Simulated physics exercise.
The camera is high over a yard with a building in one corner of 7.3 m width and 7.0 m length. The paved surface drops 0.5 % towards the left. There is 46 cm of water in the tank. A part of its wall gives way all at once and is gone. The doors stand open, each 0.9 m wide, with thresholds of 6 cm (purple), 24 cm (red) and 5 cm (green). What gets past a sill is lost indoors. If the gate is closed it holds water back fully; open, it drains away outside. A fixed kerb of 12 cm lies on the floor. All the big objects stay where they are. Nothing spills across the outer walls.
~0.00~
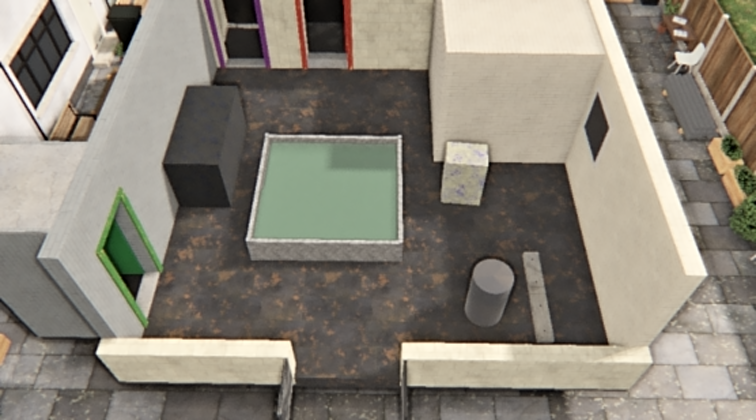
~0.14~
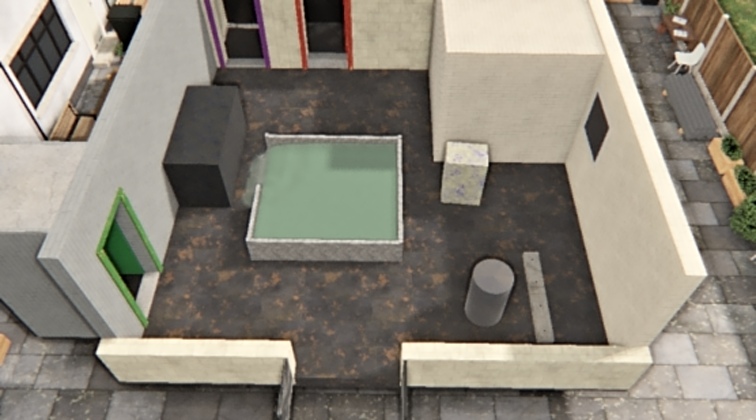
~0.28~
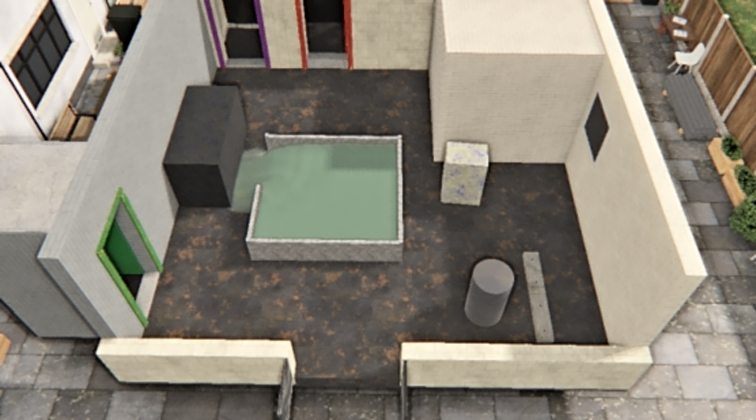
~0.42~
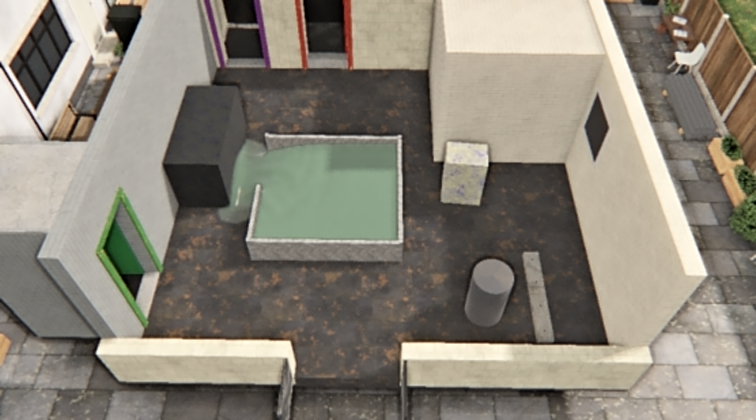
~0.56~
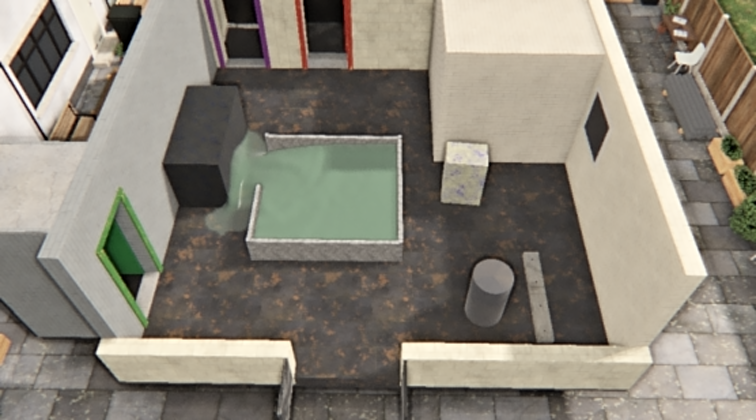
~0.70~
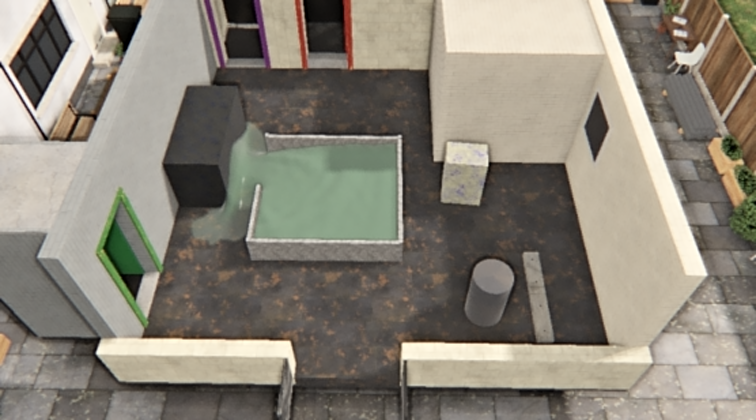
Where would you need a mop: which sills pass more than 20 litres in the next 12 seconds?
The water let in: At the purple door it passes the limit; at the red door it does not reach the limit; at the green door it goes over the limit.
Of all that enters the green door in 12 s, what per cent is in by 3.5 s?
Some 5 per cent by then.
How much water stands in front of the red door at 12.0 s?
Roughly 7.5 cm deep.
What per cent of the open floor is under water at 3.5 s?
Near 35 per cent is wet.
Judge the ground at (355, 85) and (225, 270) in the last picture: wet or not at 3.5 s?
In turn: Under water, wet.
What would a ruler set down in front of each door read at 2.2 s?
In cm: Purple 11, red 15, green 6.
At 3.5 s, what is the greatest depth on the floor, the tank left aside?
Up to some 27 cm.
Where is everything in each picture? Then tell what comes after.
The tank at (330, 188) is whole and still, 46 cm deep, in the first picture.
The front is at (252, 204), 0.7 m from the gap at (267, 173); 0.3 m2 of floor is under water; 46 cm left at the back of the tank, in the second picture.
Water pours out at (268, 175) and has run 0.9 m, to (231, 207); deepest outside 24 cm, 46 cm at the tank's back, in the third picture.
Water pours out at (268, 175) and has run 1.1 m, to (245, 143); deepest outside 40 cm, 46 cm at the tank's back, in the fourth picture.
The front is at (247, 133), 1.4 m from the gap at (268, 175); 1.0 m2 of floor is under water; 46 cm left at the back of the tank, in the fifth picture.
The front is at (245, 126), 1.6 m from the gap at (268, 175); 1.2 m2 of floor is under water; 46 cm left at the back of the tank, in the sixth picture.
After 1.4 s water covers 15 % of the floor and is deepest (41 cm) near (244, 175); purple door not reached, red door not reached, green door not reached.
After 2.2 s water covers 30 % of the floor and is deepest (40 cm) near (243, 182); purple door 11 cm at the sill, 6 L in, red door 15 cm at the sill, 0 L in, green door 6 cm at the sill, 0 L in.
After 3.5 s water covers 35 % of the floor and is deepest (27 cm) near (243, 182); purple door 13 cm at the sill, 42 L in, red door 14 cm at the sill, 0 L in, green door 10 cm at the sill, 3 L in.
After 7.0 s water covers 75 % of the floor and is deepest (19 cm) near (243, 182); purple door 11 cm at the sill, 85 L in, red door 10 cm at the sill, 0 L in, green door 10 cm at the sill, 63 L in.
After 12.0 s water covers 90 % of the floor and is deepest (13 cm) near (243, 182); purple door 8 cm at the sill, 103 L in, red door 7 cm at the sill, 0 L in, green door 7 cm at the sill, 101 L in.
